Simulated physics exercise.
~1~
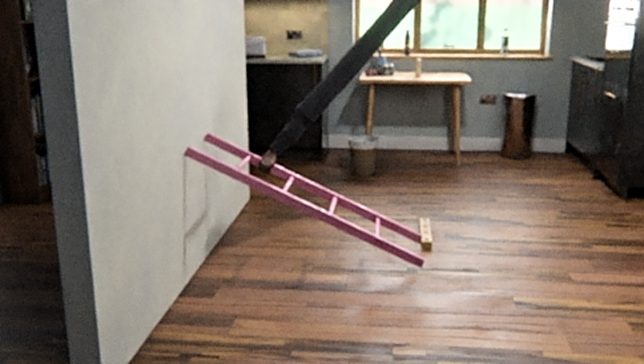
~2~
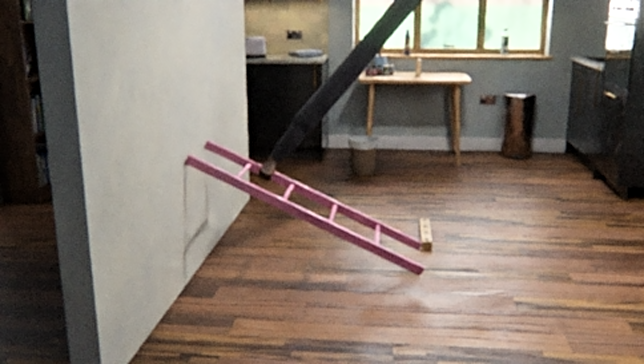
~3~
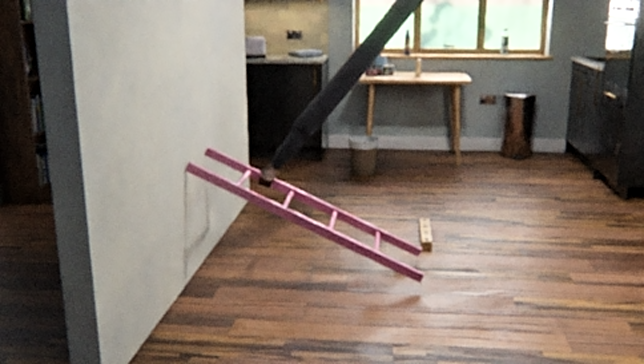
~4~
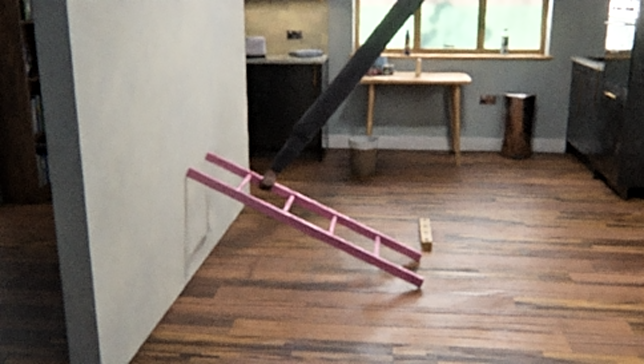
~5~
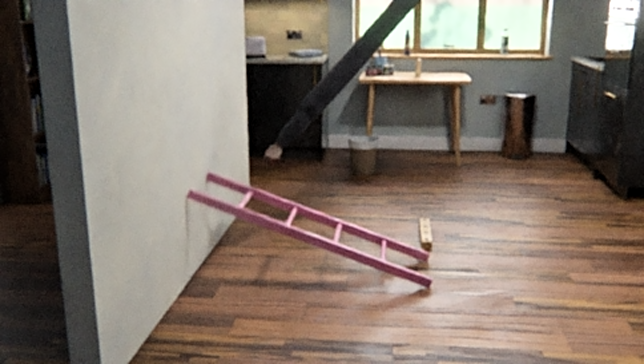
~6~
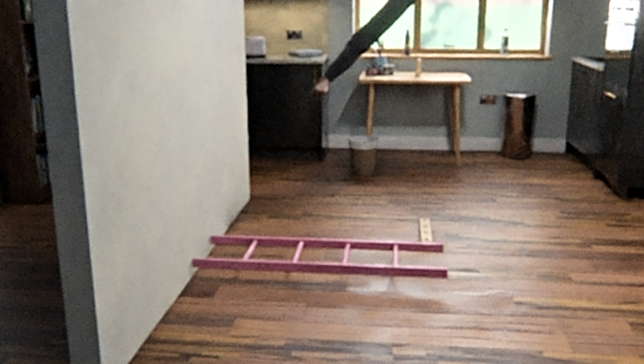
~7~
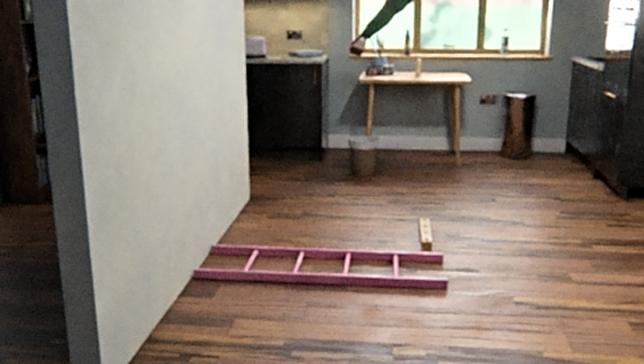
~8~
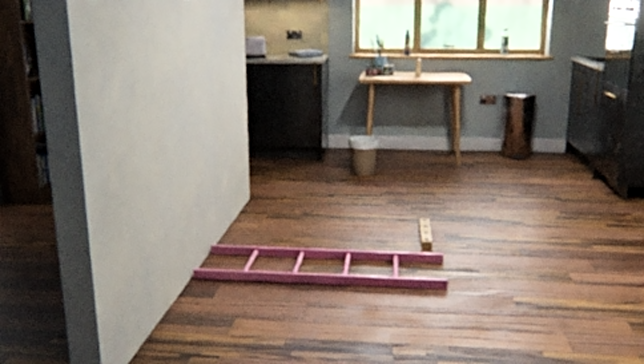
An arm lowering a slanted pink ladder against a white wall and letting go, the ladder dropping flat onto the wooden floor.
